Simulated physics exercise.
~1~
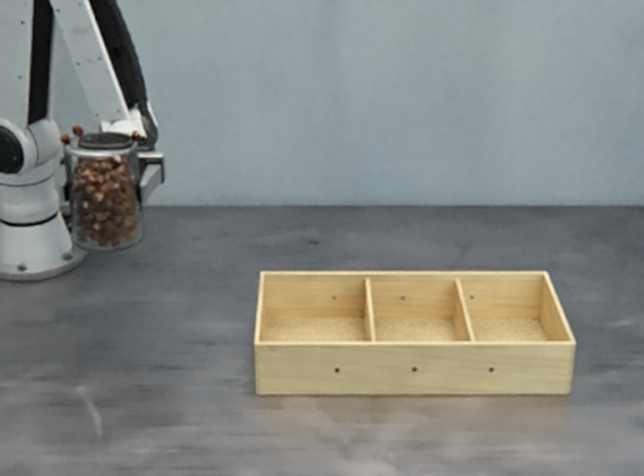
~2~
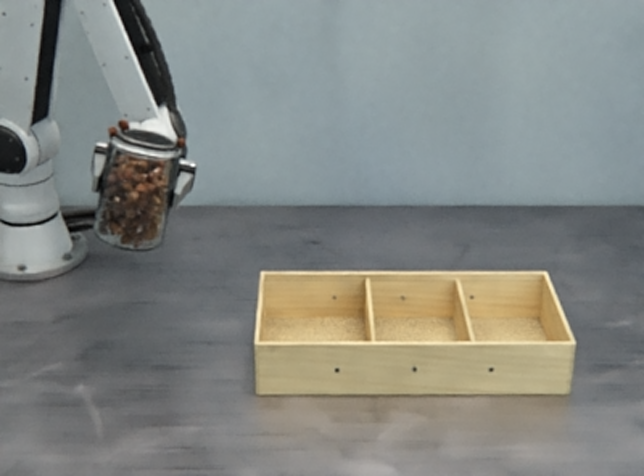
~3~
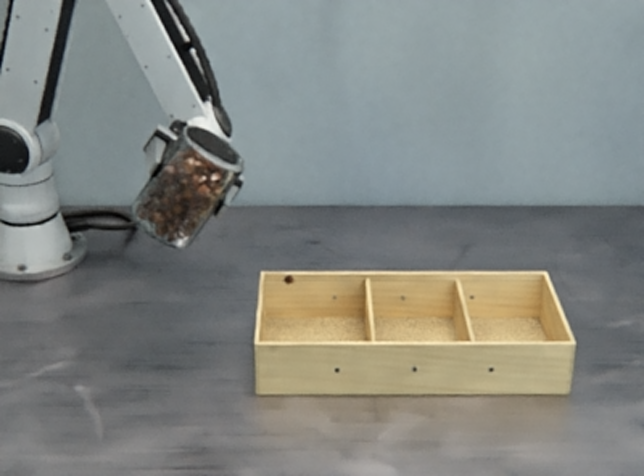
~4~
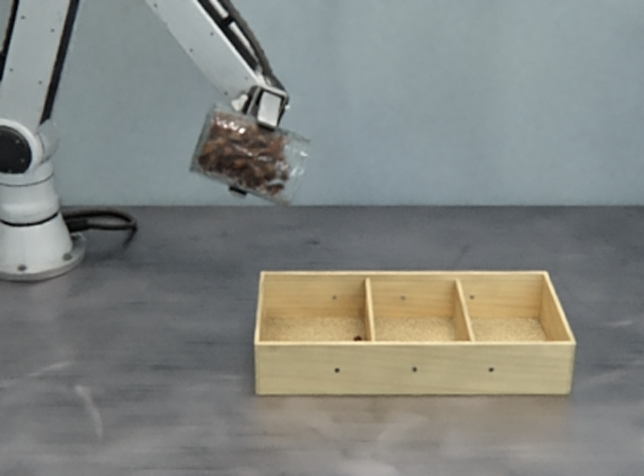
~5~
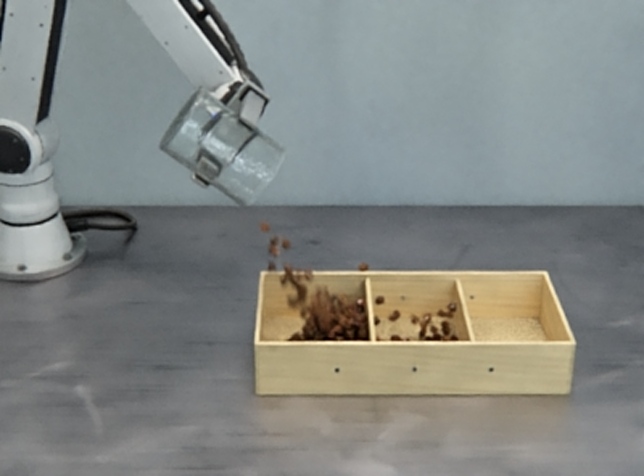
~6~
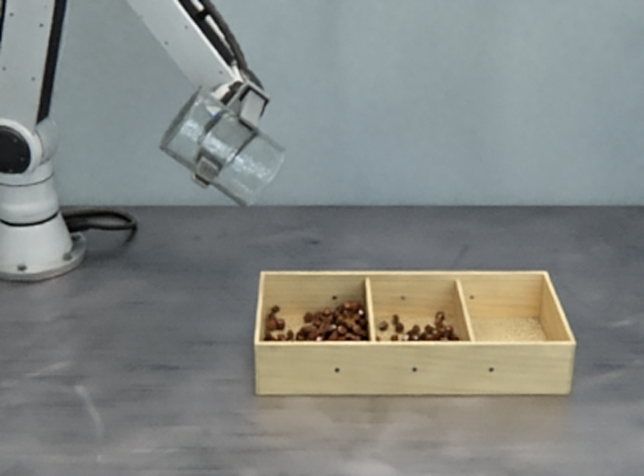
On a dark grey table top before a pale blue-grey wall, seen from the front and slightly above, stands an open light wooden box with three parts. At the left, a white robot arm grips a clear cup filled with small brown pellets. The arm carries the cup to the right and tips it forward as it goes, and a stray pellet drops into the box. The cup tilts past its side, drawing back a little, and the pellets pour down. Most settle in the left part, a smaller group lies in the middle, and the right part stays empty beneath the emptied cup.
